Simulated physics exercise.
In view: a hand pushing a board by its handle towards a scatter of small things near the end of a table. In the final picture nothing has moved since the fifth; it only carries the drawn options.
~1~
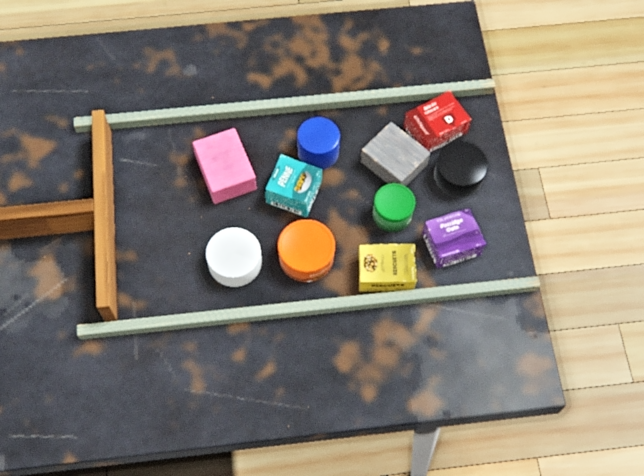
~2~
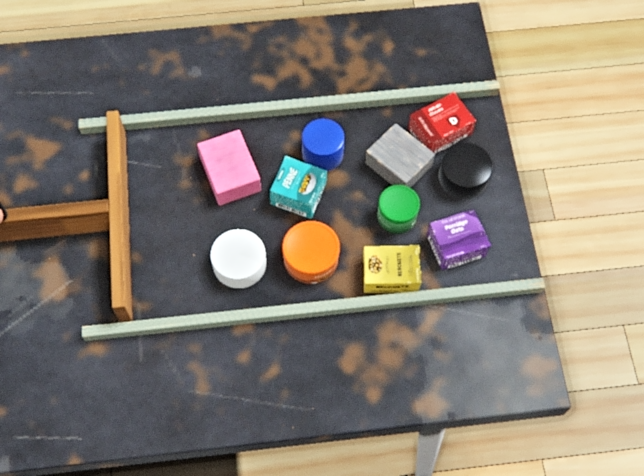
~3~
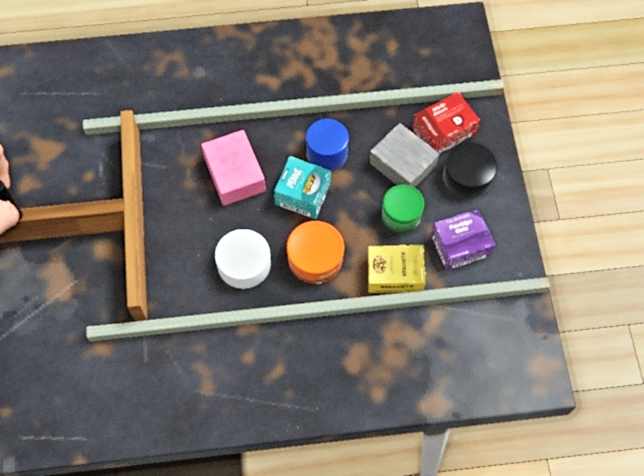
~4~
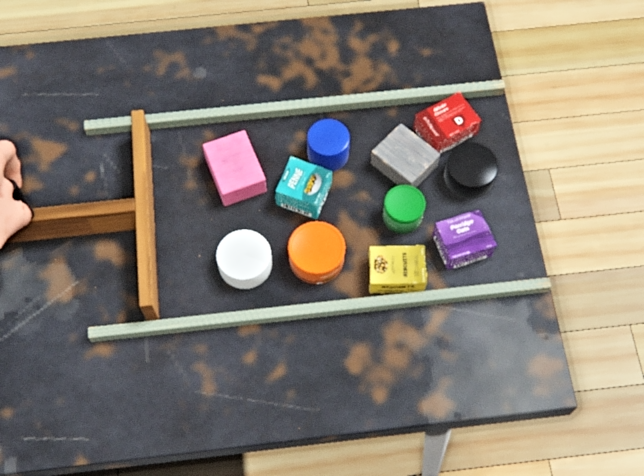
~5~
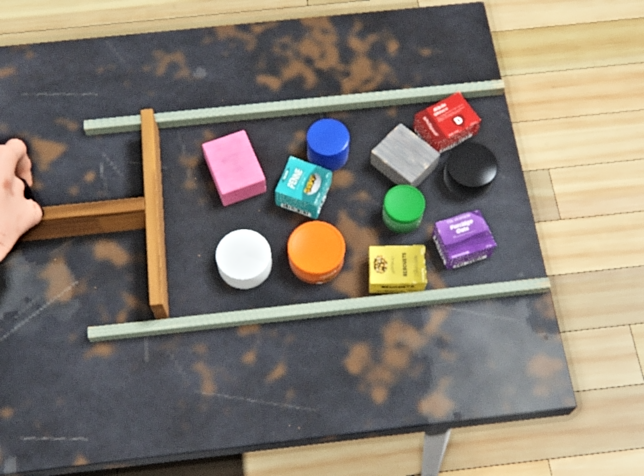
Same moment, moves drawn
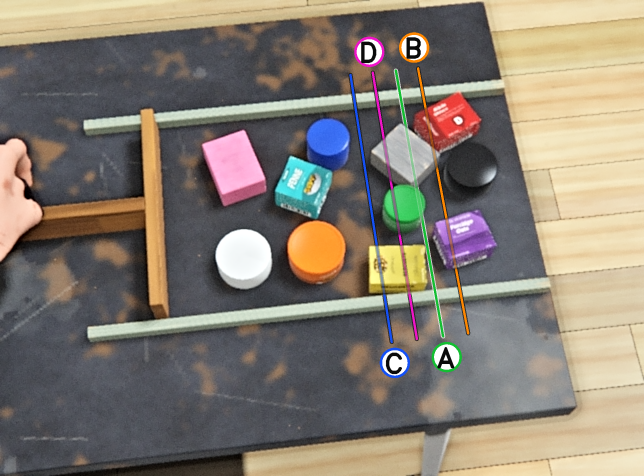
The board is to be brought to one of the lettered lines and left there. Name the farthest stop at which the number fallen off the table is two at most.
No third one falls up to D.
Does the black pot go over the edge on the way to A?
Yes.
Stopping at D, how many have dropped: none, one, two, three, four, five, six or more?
Two.
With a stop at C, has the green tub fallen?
No.
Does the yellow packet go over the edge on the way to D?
No.
On the marked copy, A at (418, 195); B at (442, 193); C at (370, 200); D at (393, 197).
Taking D. A third of the way, board (238, 193); orange tub (333, 251); white tin (278, 255).
Two thirds of the way, board (326, 184); purple packet (500, 223); black pot (484, 173).
When it is over, board (391, 178); purple packet over the edge; black pot over the edge; two fallen.
As for the rest, A drops three; B drops six; C is within the limit but short.
